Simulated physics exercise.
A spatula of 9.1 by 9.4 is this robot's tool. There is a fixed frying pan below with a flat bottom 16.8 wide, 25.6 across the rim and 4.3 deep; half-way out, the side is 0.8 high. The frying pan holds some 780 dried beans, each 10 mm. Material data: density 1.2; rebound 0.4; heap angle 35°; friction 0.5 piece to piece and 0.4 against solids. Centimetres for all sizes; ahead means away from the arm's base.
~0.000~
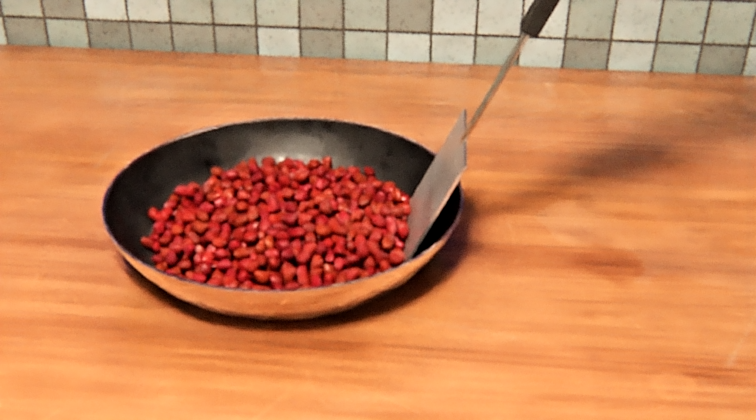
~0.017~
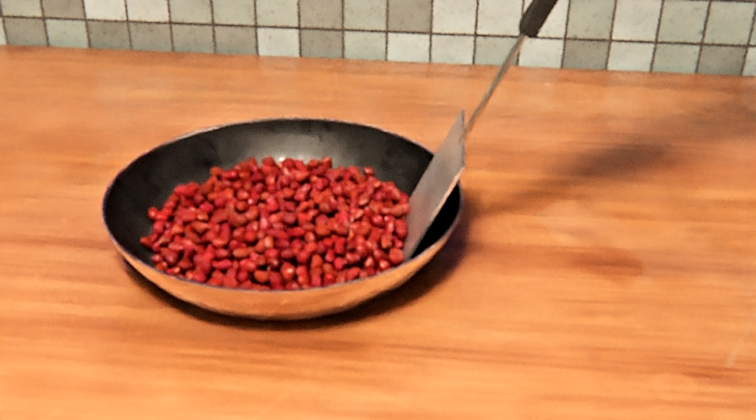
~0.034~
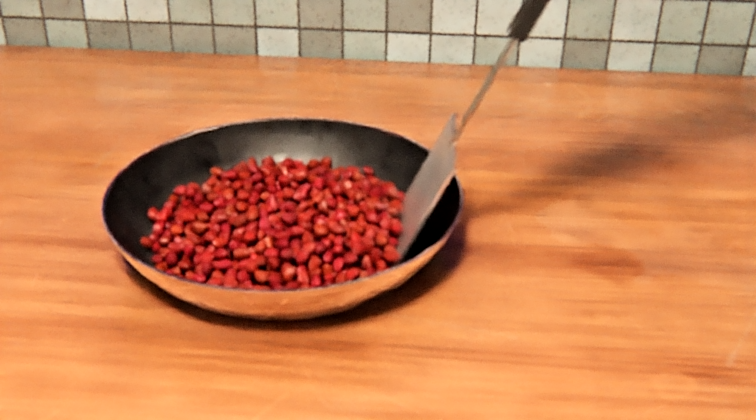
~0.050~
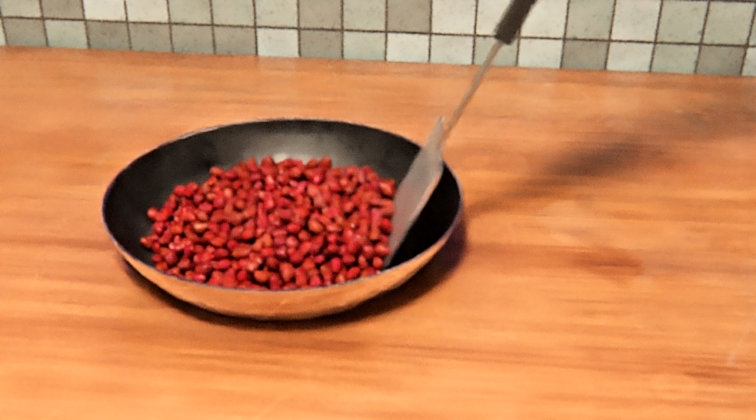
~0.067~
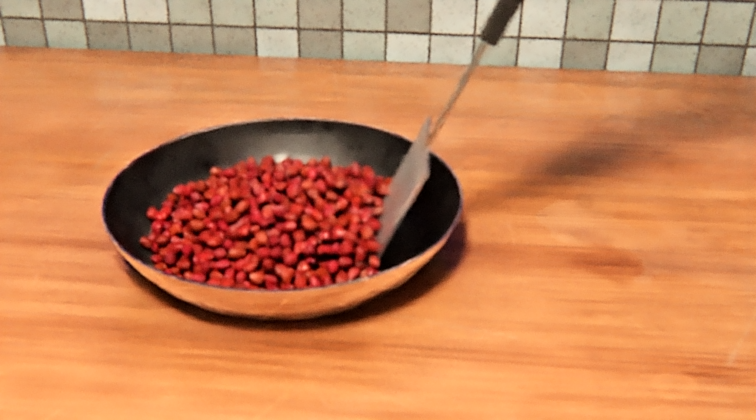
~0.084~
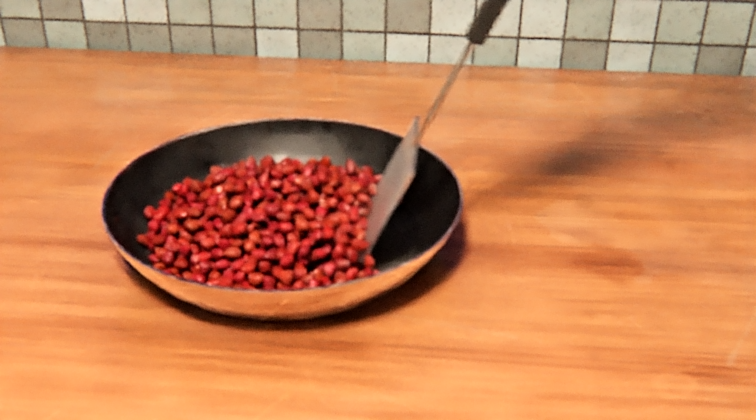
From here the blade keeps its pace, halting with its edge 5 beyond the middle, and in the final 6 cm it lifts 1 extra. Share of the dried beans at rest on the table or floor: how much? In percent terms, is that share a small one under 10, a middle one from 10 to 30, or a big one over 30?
A small one.
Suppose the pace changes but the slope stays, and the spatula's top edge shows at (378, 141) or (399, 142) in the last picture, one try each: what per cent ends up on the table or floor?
Around 10 per cent, then around 5 per cent.
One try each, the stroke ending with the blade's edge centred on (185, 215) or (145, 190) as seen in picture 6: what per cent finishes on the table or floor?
Close to 15 and close to 45 per cent, respectively.
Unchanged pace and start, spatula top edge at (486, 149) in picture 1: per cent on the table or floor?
Roughly 0%.
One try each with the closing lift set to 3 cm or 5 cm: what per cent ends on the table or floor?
Some 0 and 0 per cent.
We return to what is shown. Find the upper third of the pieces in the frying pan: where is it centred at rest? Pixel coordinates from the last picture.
It is centred around (175, 188).
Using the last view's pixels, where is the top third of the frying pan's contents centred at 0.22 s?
Roughly pixel (195, 193).
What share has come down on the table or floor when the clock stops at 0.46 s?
I'd put it at around 0 per cent.
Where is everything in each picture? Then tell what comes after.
Spatula top edge at (465, 136), sloping 65°; upper third of the load around (288, 215), from x 145 to 405, top at y 165; 775 in the frying pan, in the first frame.
Spatula top edge at (464, 137), sloping 65°; upper third of the load around (288, 215), from x 145 to 405, top at y 165, in the second frame.
Spatula top edge at (454, 140), sloping 65°; upper third of the load around (292, 215), from x 145 to 400, top at y 165, in the third frame.
Spatula top edge at (441, 143), sloping 65°; upper third of the load around (295, 214), from x 145 to 400, top at y 165, in the fourth frame.
Spatula top edge at (428, 143), sloping 65°; upper third of the load around (287, 207), from x 145 to 400, top at y 165, in the fifth frame.
Spatula top edge at (415, 143), sloping 65°; upper third of the load around (280, 205), from x 145 to 400, top at y 165; 775 in the frying pan, in the sixth frame.
By 0.15 s, sloping 65°, highest piece 4 above the table; 775 in the frying pan.
By 0.22 s, sloping 65°, highest piece 6 above the table; 775 in the frying pan.
By 0.46 s, sloping 65°, highest piece 6 above the table; 760 in the frying pan, 15 on the table or floor.
By 1.51 s, sloping 65°, highest piece 6 above the table; 759 in the frying pan, 16 on the table or floor.
Final count, 759 in the frying pan, 16 on the table or floor. That is 2 % on the table or floor.
